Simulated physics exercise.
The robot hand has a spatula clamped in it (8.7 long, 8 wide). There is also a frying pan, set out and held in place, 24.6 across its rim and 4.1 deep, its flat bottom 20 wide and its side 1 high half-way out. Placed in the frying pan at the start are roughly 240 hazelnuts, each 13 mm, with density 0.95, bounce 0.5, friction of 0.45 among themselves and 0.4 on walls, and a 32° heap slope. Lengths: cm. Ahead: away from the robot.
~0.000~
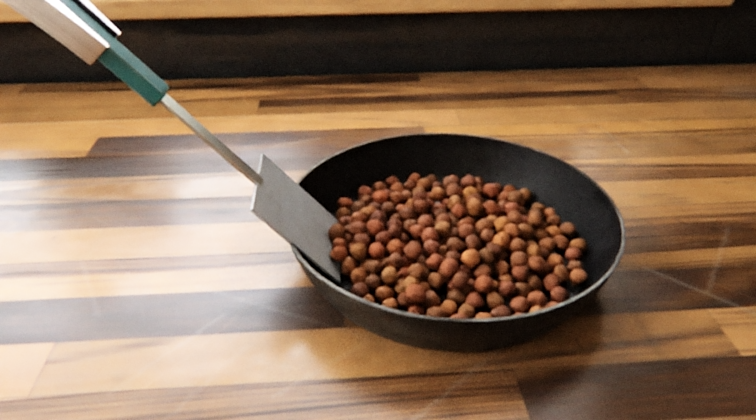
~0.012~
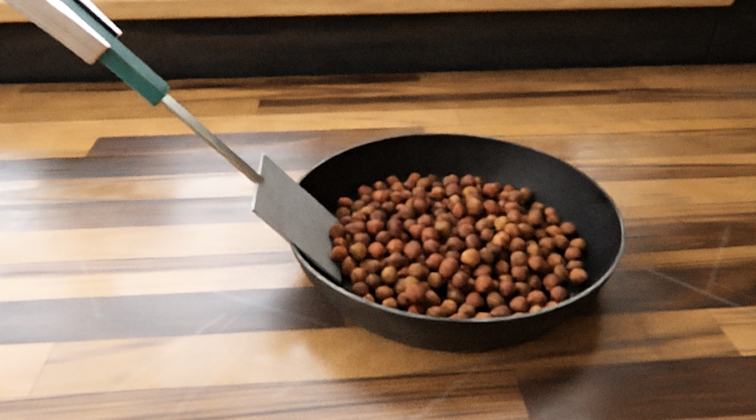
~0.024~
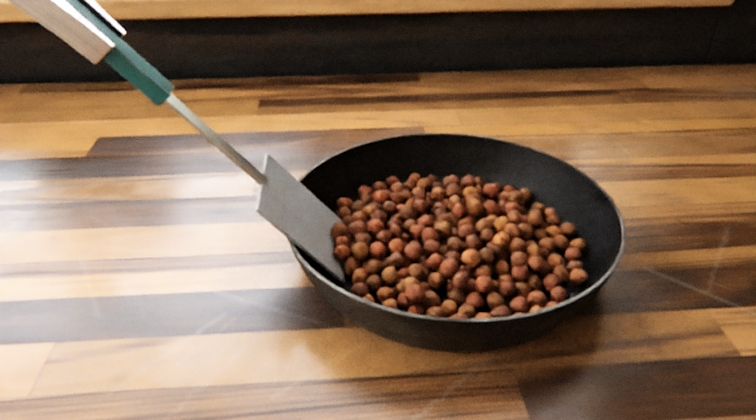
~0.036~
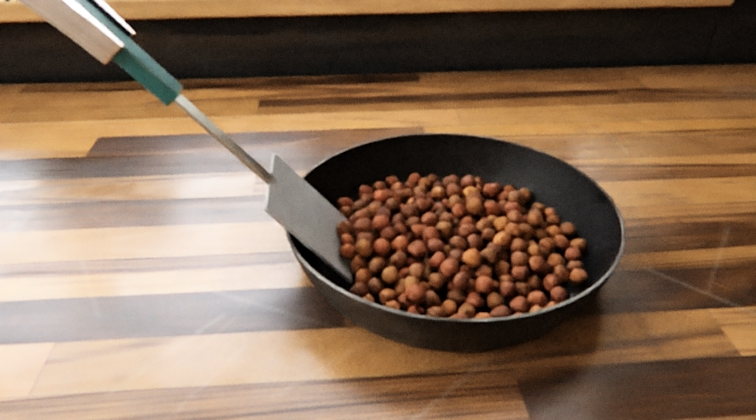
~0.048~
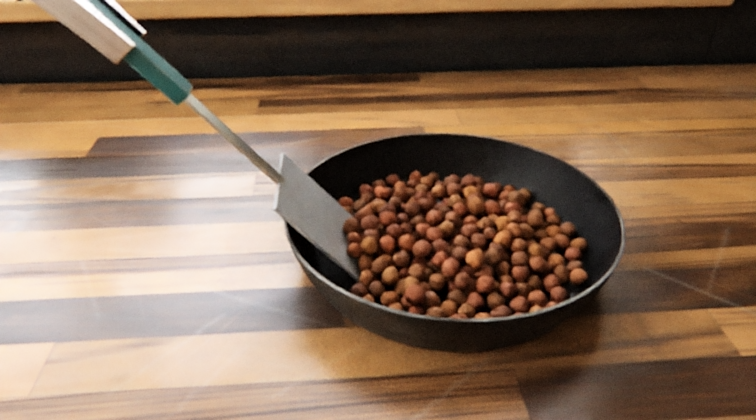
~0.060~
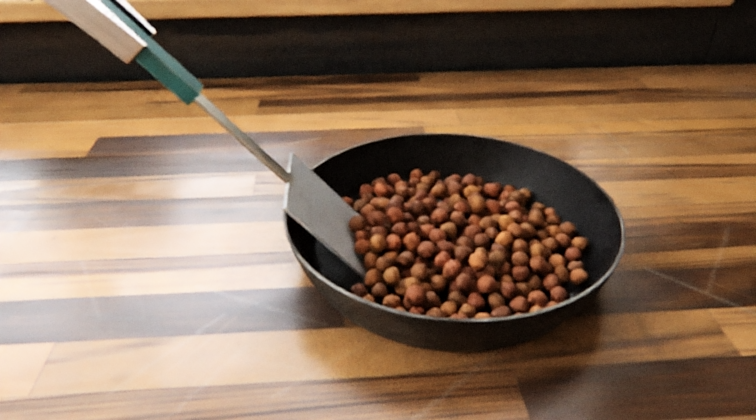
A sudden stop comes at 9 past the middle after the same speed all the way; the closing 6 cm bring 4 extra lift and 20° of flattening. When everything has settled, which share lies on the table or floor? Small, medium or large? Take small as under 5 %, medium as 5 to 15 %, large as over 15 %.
Medium, so between 5 and 15 %.
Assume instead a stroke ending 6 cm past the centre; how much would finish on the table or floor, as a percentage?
It would come to roughly 0 percent.
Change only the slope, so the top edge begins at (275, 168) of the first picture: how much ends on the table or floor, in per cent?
Near 10 in a hundred.
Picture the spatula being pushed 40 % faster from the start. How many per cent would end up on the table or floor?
In that case some 20 per cent.
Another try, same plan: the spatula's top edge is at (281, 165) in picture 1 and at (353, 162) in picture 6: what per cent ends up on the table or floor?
Around 25 per cent finishes on the table or floor.
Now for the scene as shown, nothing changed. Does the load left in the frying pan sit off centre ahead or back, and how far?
Offset forward: Around 4.0 cm.
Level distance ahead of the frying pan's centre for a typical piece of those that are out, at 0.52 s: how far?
Some 16 cm.
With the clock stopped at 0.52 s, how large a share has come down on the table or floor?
I'd say close to 8 in a hundred.
After 0.16 s, sloping 50°, highest piece 4 above the table; 241 in the frying pan.
After 0.27 s, sloping 43°, highest piece 6 above the table; 241 in the frying pan.
After 0.52 s, sloping 30°, highest piece 5 above the table; 222 in the frying pan, 17 on the table or floor, 2 on the blade or in flight.
After 1.57 s, sloping 30°, highest piece 4 above the table; 221 in the frying pan, 20 on the table or floor.
In the end, 221 in the frying pan, 20 on the table or floor. That is 8 % on the table or floor.
